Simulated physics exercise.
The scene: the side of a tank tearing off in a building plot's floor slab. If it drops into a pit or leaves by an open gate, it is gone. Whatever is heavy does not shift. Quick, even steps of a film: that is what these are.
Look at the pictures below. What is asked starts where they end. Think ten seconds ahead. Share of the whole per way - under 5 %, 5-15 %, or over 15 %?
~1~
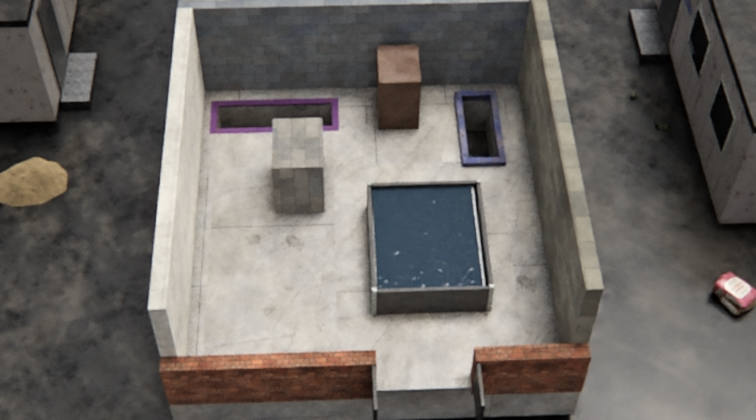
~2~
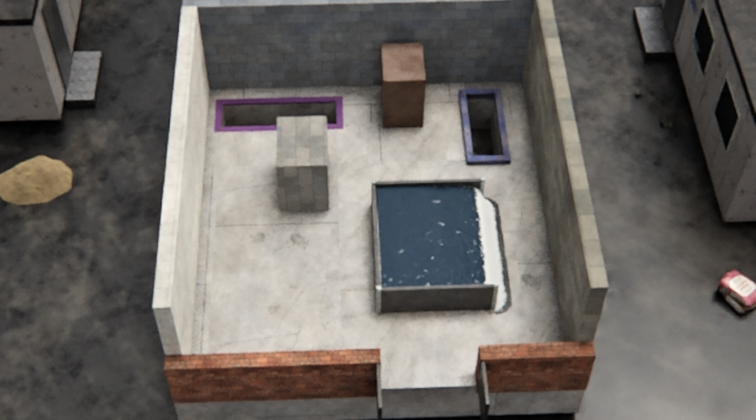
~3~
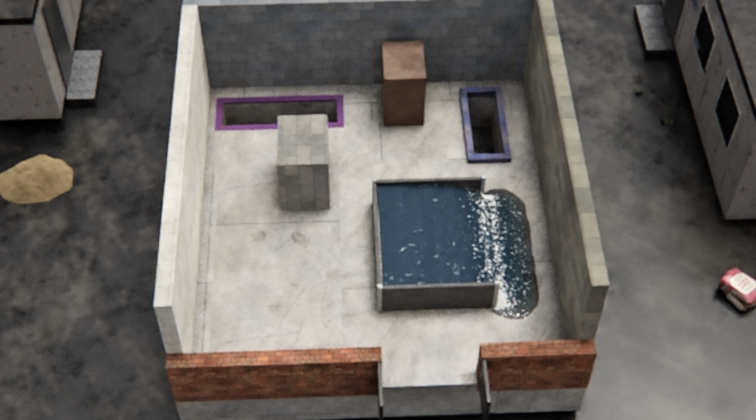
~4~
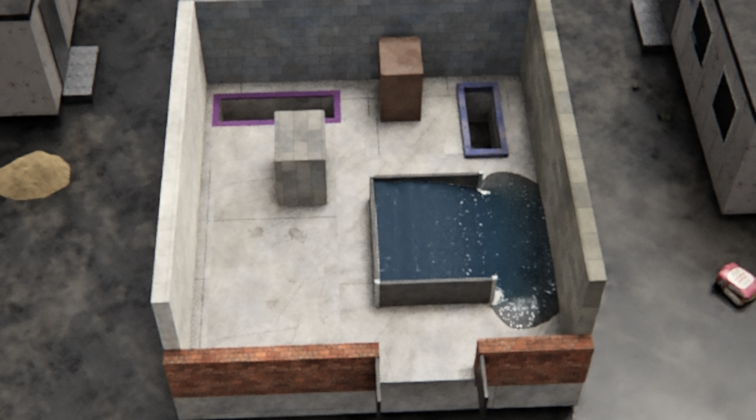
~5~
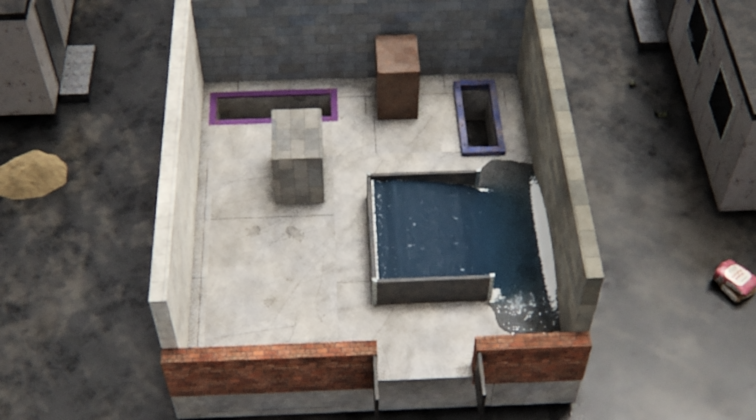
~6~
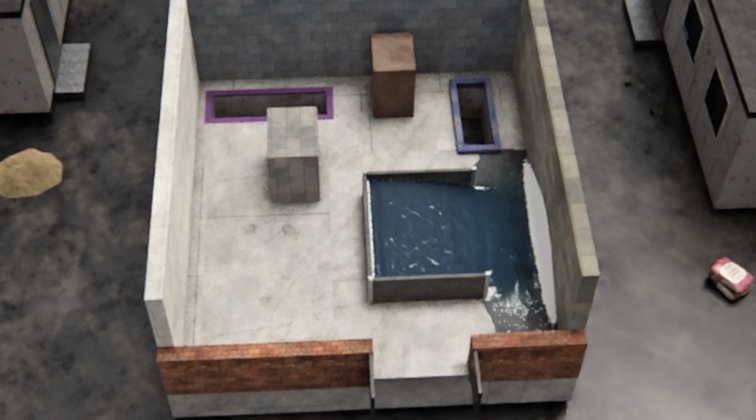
Outcome: The gate will get an average slice of five to fifteen per cent; the purple pit will get an average slice of five to fifteen per cent; the blue pit will get an average slice of five to fifteen per cent.
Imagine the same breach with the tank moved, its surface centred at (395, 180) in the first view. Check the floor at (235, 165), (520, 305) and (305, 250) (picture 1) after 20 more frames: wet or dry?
In turn: Clear, awash, clear.
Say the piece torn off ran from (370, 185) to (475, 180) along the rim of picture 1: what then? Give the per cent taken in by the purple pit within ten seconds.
The purple pit gets 40 per cent.
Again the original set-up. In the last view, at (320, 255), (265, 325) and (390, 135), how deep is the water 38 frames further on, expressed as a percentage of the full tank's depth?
Around 4, 4 and 0 percent, in that order.
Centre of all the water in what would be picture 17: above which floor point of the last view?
Roughly (484, 241).
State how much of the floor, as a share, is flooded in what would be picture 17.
Roughly 30 %.
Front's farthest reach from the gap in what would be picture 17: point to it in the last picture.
Approximate pixel: (513, 77).
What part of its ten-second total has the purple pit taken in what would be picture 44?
Close to 25 %.
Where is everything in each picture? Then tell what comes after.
The first frame shows the tank at (428, 237) is whole and still.
In the second frame, water pours out at (485, 248) and has run to (501, 309).
In the third frame, the front is at (522, 313), out from the gap at (486, 247).
In the fourth frame, water pours out at (483, 242) and has run to (519, 180).
In the fifth frame, the front is at (560, 324), out from the gap at (481, 240).
In the sixth frame, the front is at (527, 154), out from the gap at (477, 238).
A moment on, water covers 15 % of the floor; the gate 0 %, the purple pit 0 %, the blue pit 0 %.
Next, water covers 30 % of the floor; the gate 0 %, the purple pit 0 %, the blue pit 2 %.
Then, water covers 55 % of the floor; the gate 2 %, the purple pit 0 %, the blue pit 5 %.
Later, water covers 70 % of the floor; the gate 5 %, the purple pit 2 %, the blue pit 8 %.
In the end, water covers 95 % of the floor; the gate 7 %, the purple pit 10 %, the blue pit 8 %.
